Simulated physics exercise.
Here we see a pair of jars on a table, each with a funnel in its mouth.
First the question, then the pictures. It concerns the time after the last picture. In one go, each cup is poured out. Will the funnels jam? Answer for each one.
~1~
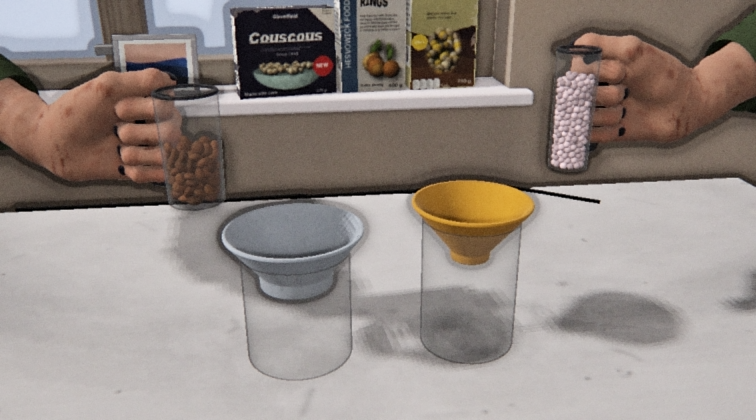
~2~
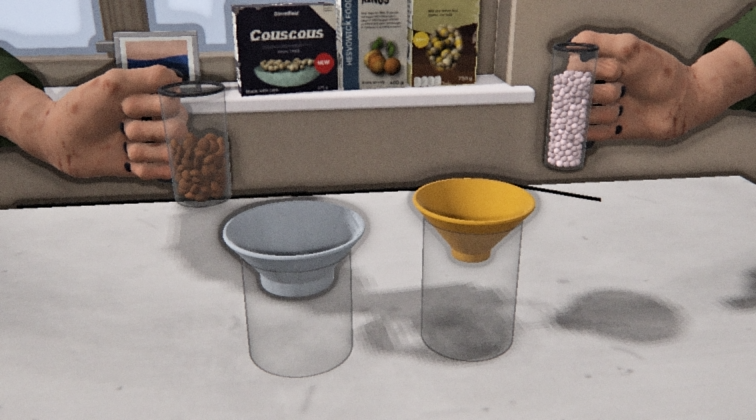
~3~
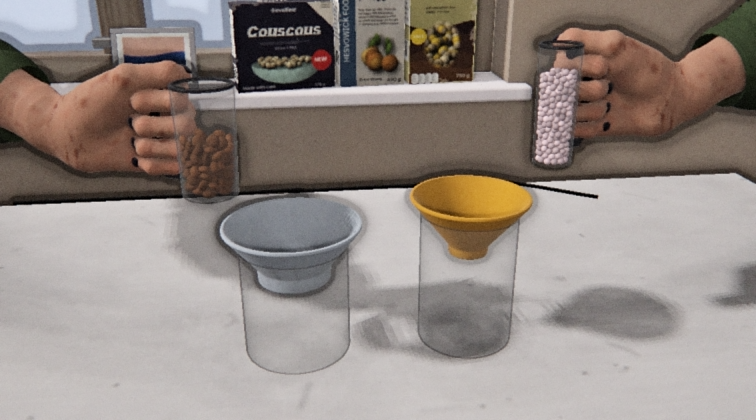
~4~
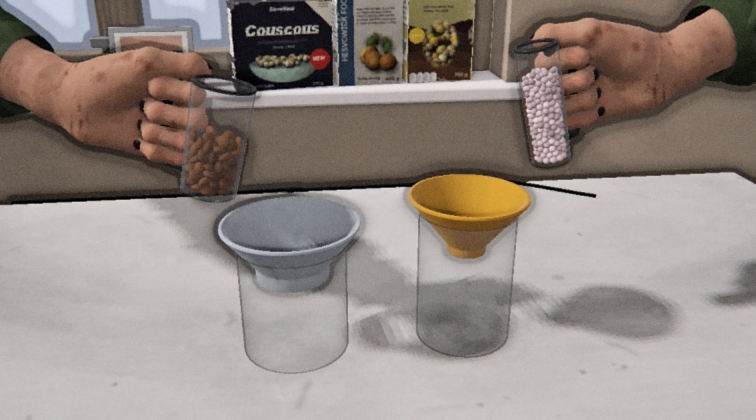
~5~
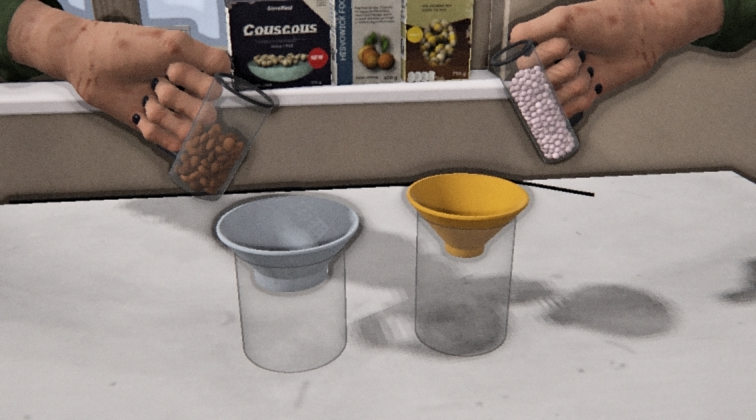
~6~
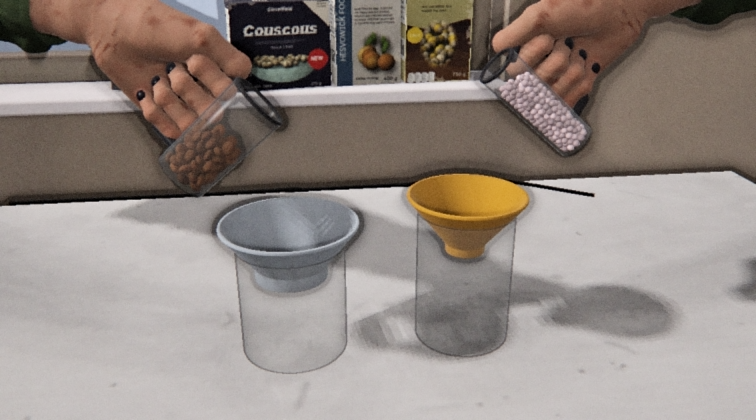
Left funnel: No, it flows; right: No, it flows.
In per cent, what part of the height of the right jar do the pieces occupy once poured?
I'd say close to 10 in a hundred.
Then, 0.33 s on from there, left, the whole lot still in the cup; right, the whole lot still in the cup.
Then, 0.63 s on from there, left, the whole lot still in the cup; right, the bulk still in the cup, a little in or over the funnel, only a few down in the jar.
Then, 0.88 s on from there, left, near half still in the cup, near a quarter in or over the funnel, near a quarter down in the jar; right, near a third still in the cup, near a third in or over the funnel, near a quarter down in the jar.
In the end, left, the whole lot down in the jar; right, the whole lot down in the jar.
